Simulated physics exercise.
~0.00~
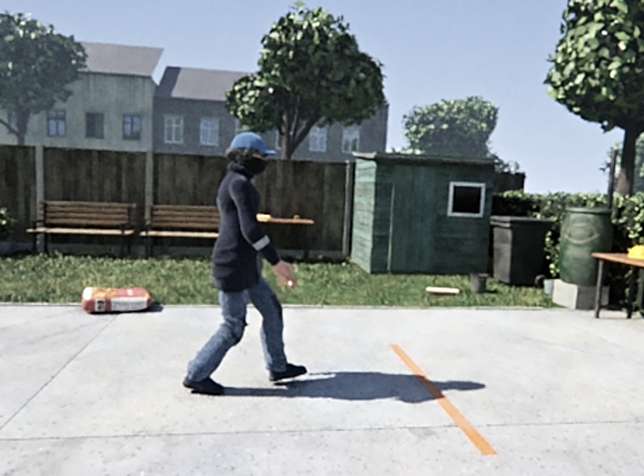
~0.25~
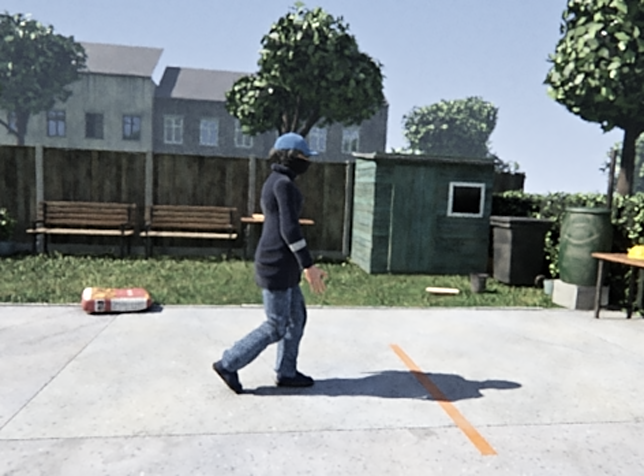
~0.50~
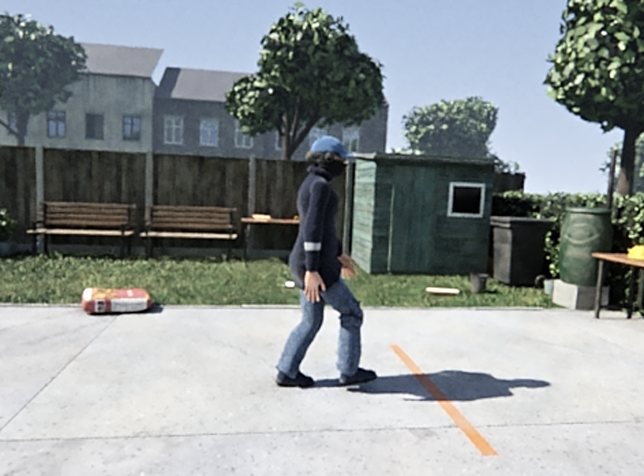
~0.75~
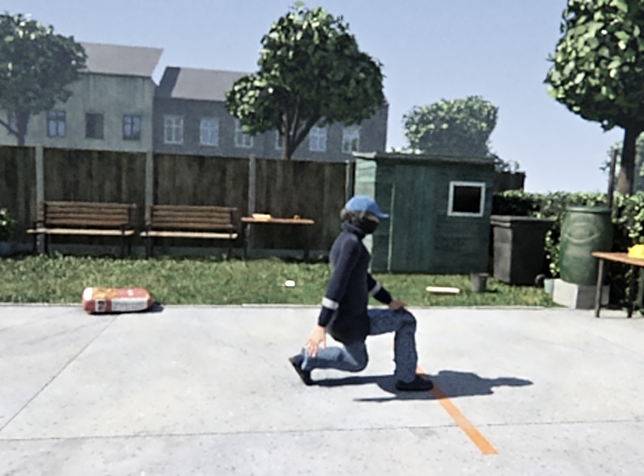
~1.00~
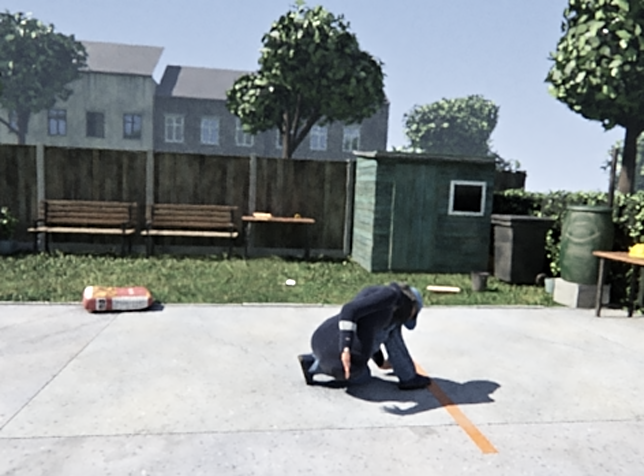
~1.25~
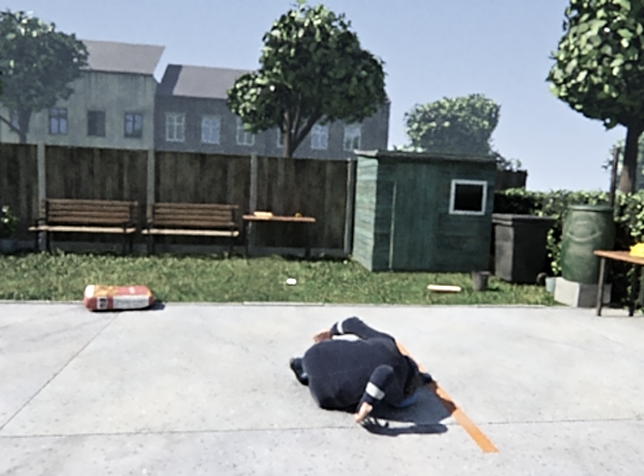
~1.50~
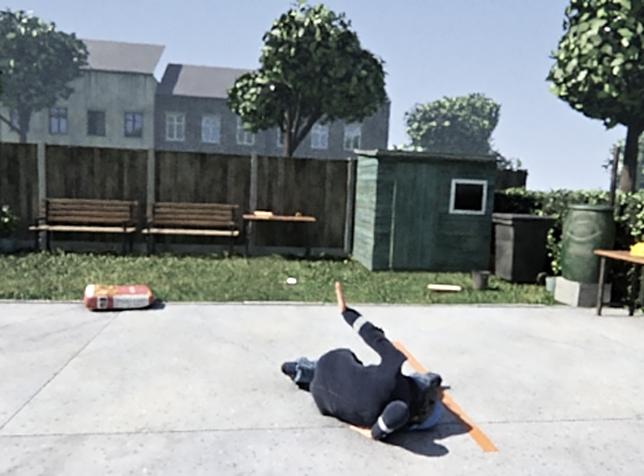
At the start, a person in a blue cap, dark coat and jeans walks to the right across a pale concrete yard, toward a strip of orange tape on the ground. Behind are benches, a wooden fence and a green shed. The person slows near the tape, then sinks into a deep lunge with one knee bent low. The body folds forward into a crouch, head dropping, and slumps down onto the concrete. The person then rolls over, one arm lifting into the air, and ends lying curled on the ground beside the tape, with the chest short of it.
